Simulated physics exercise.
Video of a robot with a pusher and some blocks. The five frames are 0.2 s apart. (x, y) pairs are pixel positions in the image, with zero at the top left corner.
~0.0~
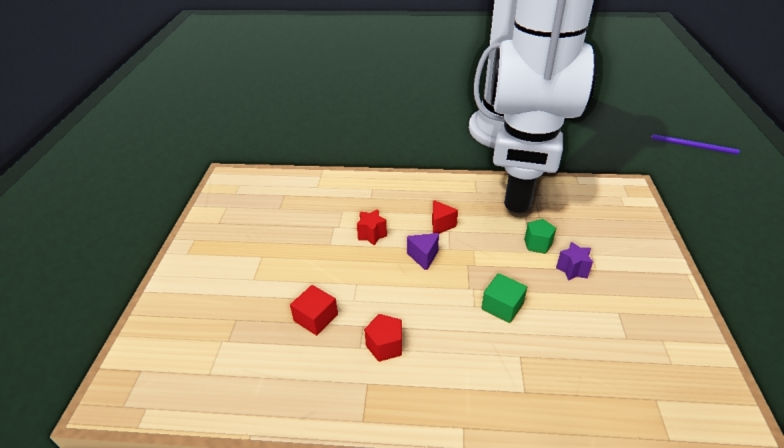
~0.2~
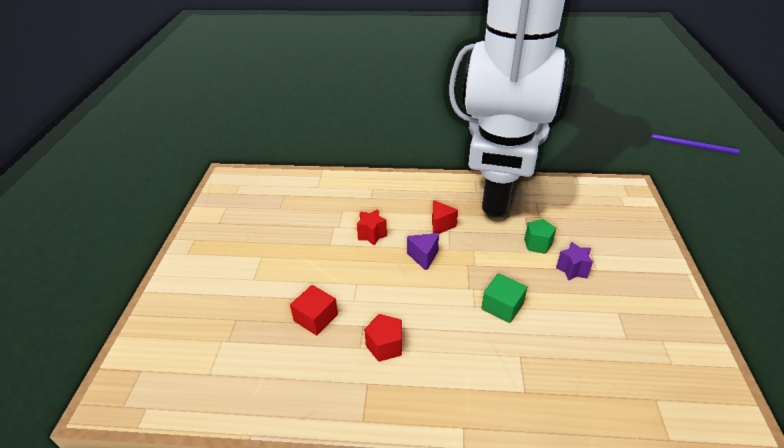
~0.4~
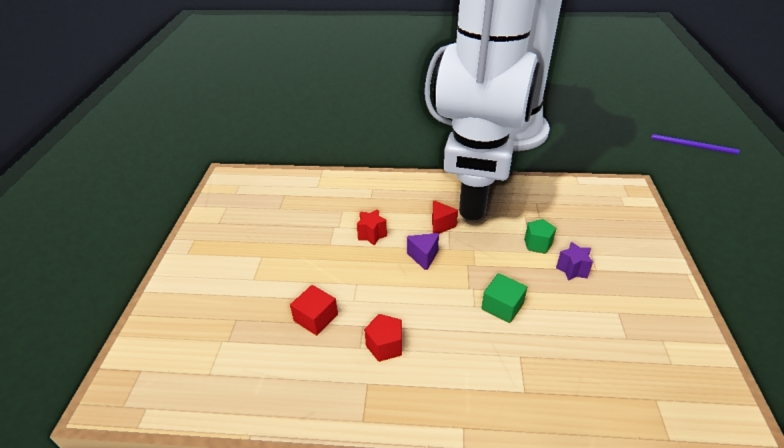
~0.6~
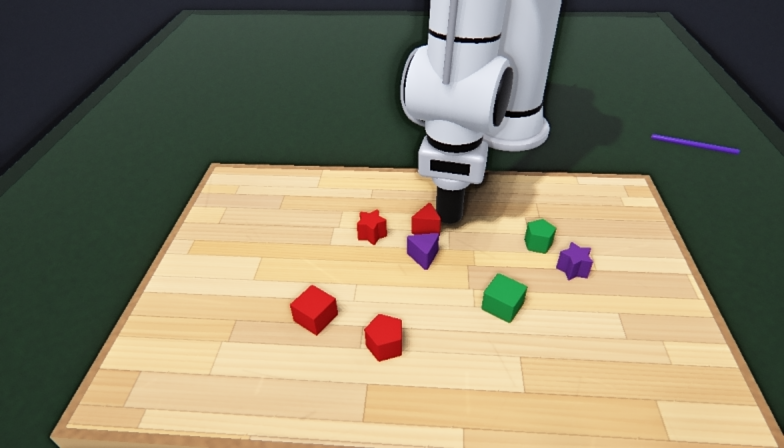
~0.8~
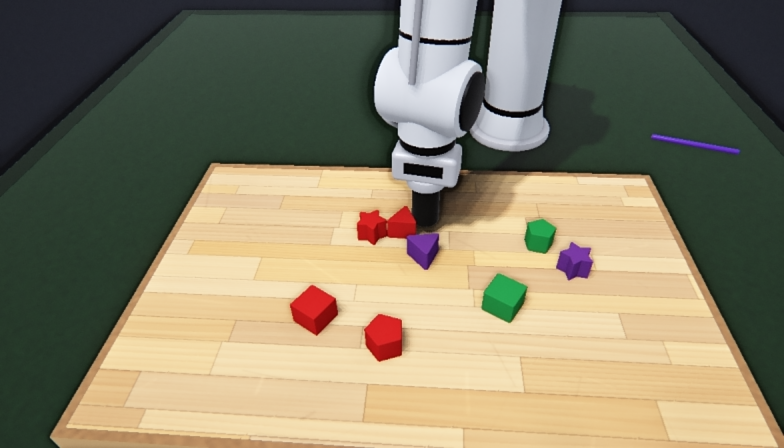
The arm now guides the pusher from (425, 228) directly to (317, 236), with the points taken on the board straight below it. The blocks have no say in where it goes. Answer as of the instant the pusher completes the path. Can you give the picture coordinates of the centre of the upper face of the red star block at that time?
The red star block ends near (296, 232).
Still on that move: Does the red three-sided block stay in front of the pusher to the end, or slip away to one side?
My prediction: No longer in front.
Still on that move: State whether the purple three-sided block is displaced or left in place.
In the end it has not been moved.
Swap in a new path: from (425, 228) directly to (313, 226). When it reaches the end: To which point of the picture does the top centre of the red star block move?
(330, 226)
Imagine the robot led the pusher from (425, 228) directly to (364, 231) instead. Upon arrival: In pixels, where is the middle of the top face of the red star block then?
It is at (337, 224).
What follows on the original path. One third of the way, pusher at (388, 222); red star block at (357, 220), turned 45° clockwise; red three-sided block at (376, 229), turned 30° anticlockwise.
Two thirds of the way, pusher at (351, 225); red star block at (323, 226), turned 20° clockwise; red three-sided block at (367, 232), turned 75° anticlockwise.
At the end, pusher at (316, 227); red star block at (296, 232), turned 25° anticlockwise; red three-sided block at (367, 232), turned 75° anticlockwise; purple three-sided block still.
